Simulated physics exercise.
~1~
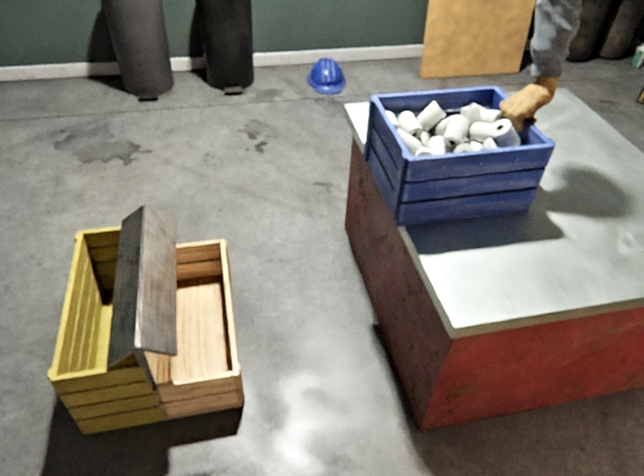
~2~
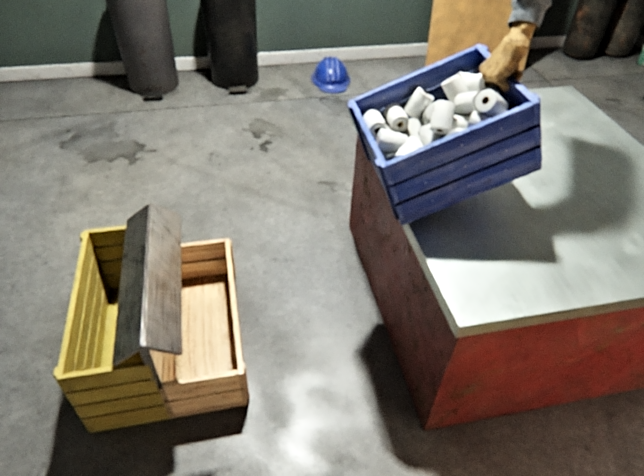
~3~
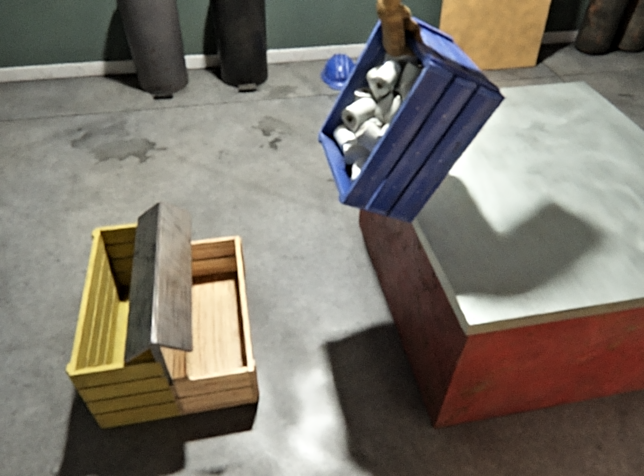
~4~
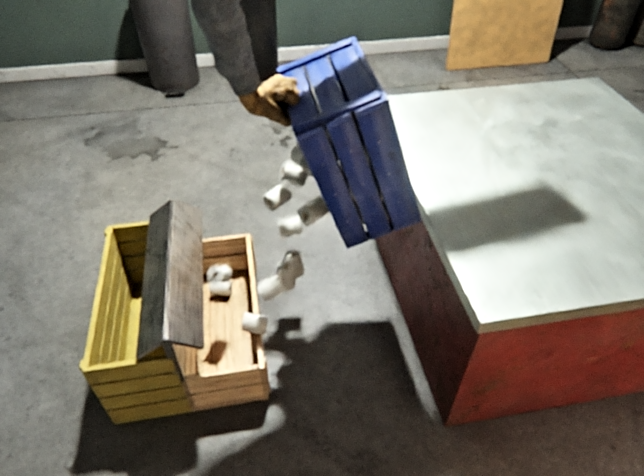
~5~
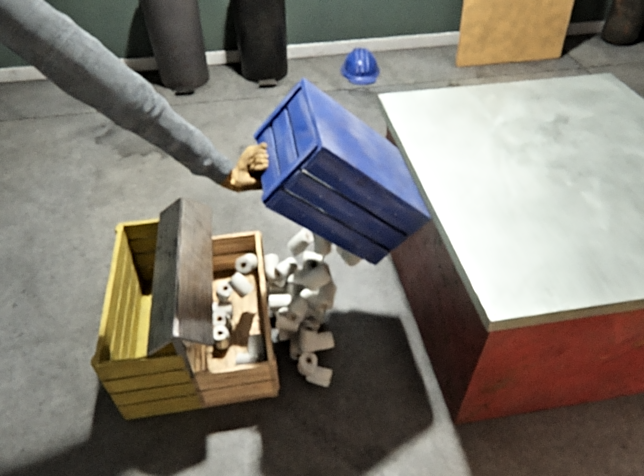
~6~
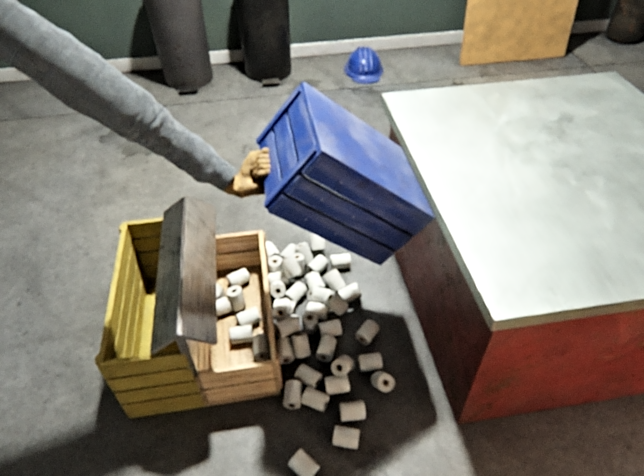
Blue crate tipped by a gloved hand off a bench, spilling white rolls partly into a wooden trough, mostly onto the floor.
